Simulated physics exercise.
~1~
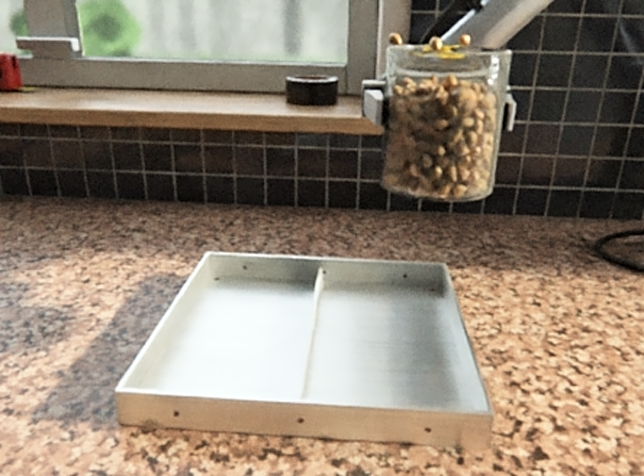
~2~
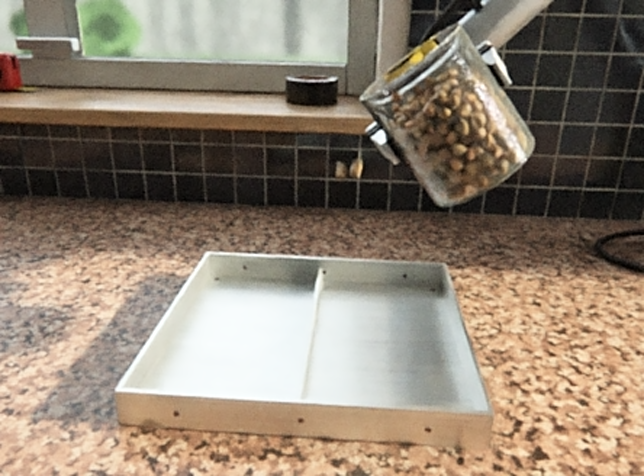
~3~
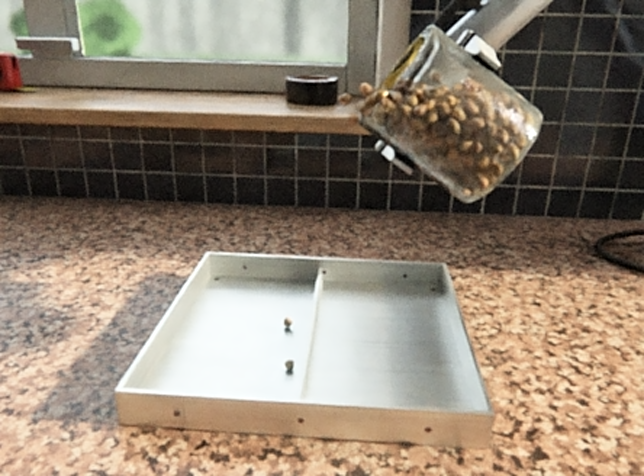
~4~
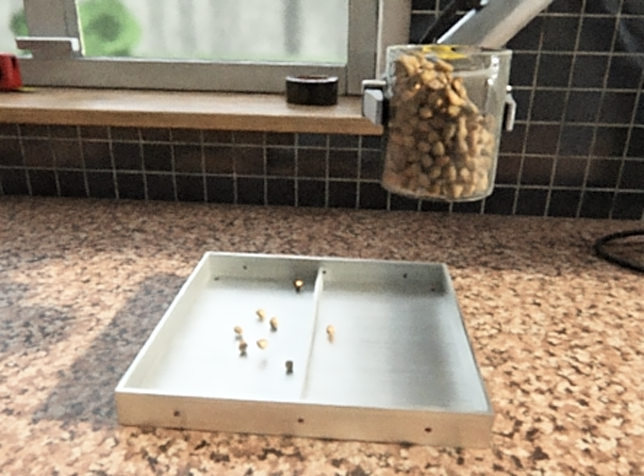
On a speckled countertop by a window, a robot arm tips a clear tumbler, dropping a few dried beans into a divided tray, then rights it.
